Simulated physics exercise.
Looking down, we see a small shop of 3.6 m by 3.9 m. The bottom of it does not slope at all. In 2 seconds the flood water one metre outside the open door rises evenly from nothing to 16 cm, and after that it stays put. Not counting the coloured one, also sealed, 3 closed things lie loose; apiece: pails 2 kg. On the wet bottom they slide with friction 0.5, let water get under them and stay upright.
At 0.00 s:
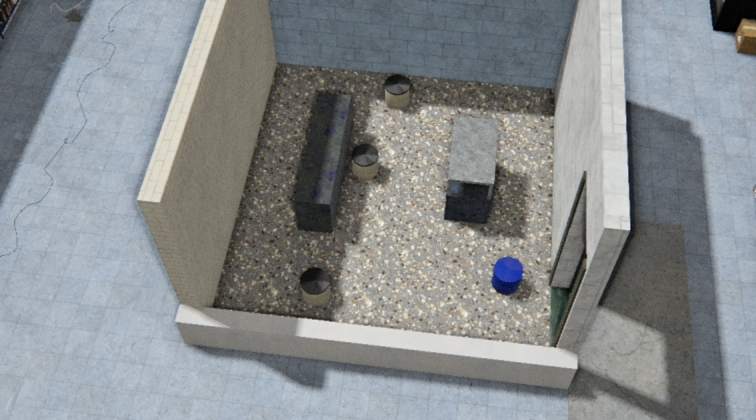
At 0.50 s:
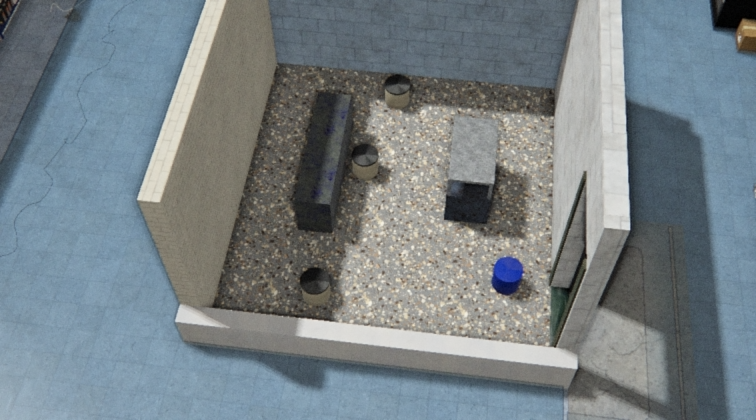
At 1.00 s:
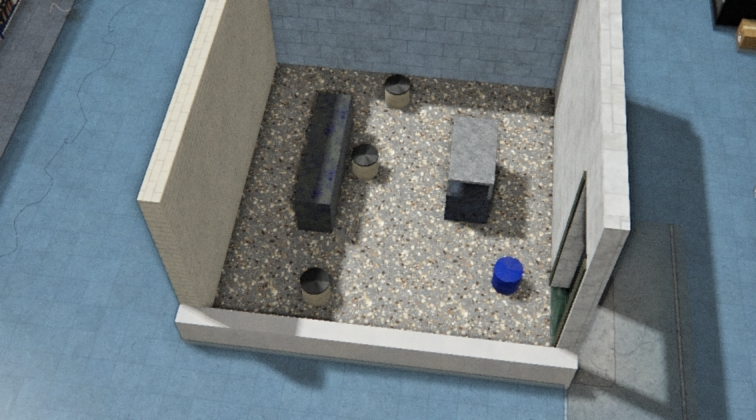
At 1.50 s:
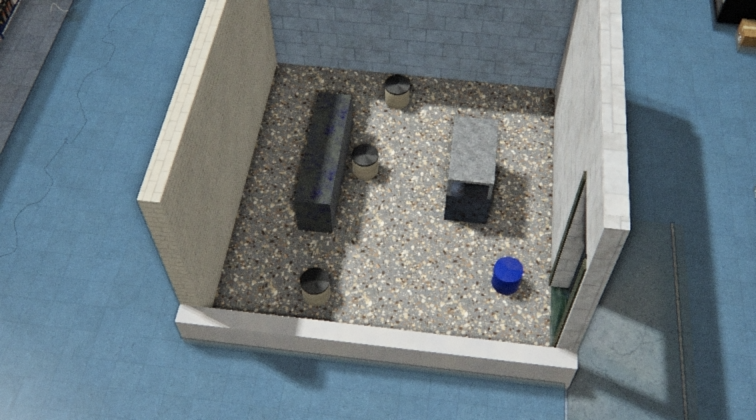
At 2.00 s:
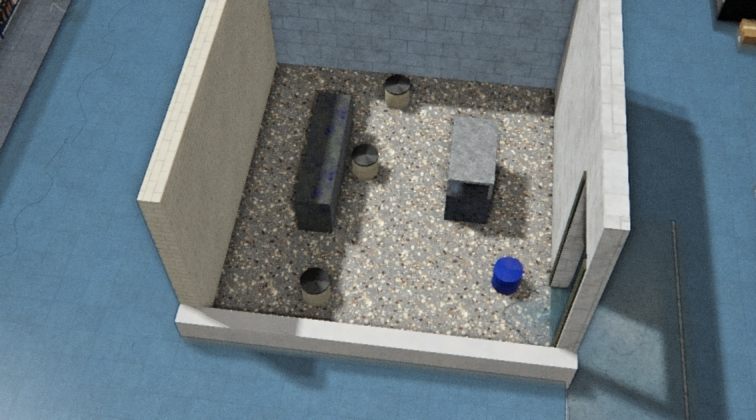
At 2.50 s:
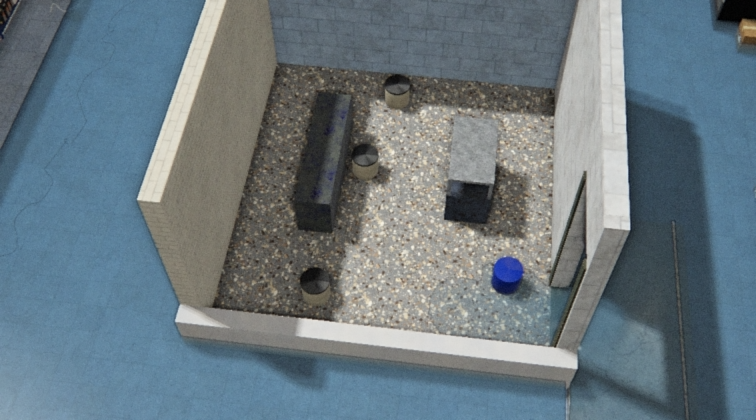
We see a small roofless room from above, with dark and grey blocks, three pale drums and a blue pail standing still, while bluish water deepens outside, then enters at lower right and spreads thinly around the pail.
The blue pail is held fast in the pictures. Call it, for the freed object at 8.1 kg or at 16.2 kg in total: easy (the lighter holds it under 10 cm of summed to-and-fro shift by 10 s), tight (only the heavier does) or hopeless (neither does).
Tight.
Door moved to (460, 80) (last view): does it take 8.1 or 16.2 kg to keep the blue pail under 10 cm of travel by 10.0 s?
Then the lighter mass works.
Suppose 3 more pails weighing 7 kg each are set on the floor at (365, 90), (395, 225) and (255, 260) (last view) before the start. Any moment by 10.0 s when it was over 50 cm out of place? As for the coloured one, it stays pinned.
Order as asked: Stays within / stays within / goes beyond.
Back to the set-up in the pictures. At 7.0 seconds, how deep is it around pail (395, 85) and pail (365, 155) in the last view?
Depths: Near 0 cm, then near 2 cm.
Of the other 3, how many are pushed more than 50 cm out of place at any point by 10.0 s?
All told, that gives 2.
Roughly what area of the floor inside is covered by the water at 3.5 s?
Around 4.0 m2 of it.
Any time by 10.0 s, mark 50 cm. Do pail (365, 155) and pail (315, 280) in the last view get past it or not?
Falls short; exceeds it.
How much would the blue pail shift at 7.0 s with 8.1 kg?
Shift: About 30 cm.
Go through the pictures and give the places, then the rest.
The first frame shows the blue pail at (509, 269), on the bottom; 0.0 m2 under water; 0 of 4 have shifted.
The second frame shows the blue pail at (509, 269) rests on the ground; water covers 0.0 m2; 0 of 4 have shifted.
The third frame shows the blue pail at (509, 269), on the bottom; water covers 0.0 m2; 0 of 4 have shifted.
The fourth frame shows the blue pail at (509, 269) rests on the ground; 0.0 m2 under water; 0 of 4 have shifted.
The fifth frame shows the blue pail at (509, 269) rests on the ground; water covers 0.2 m2; 0 of 4 have shifted.
The sixth frame shows the blue pail at (509, 269), on the bottom; 1.0 m2 under water; 0 of 4 have shifted.
After 3.5 s the blue pail would be 25 cm from its start with 8.1 kg and 0 cm from its start with 16.2 kg; 6 cm of water round it then.
After 4.5 s the blue pail would be 29 cm from its start with 8.1 kg and 0 cm from its start with 16.2 kg; 4 cm of water round it then.
After 7.0 s the blue pail would be 29 cm from its start with 8.1 kg and 0 cm from its start with 16.2 kg; 5 cm of water round it then.
After 10.0 s the blue pail would be 29 cm from its start with 8.1 kg and 0 cm from its start with 16.2 kg; 5 cm of water round it then.
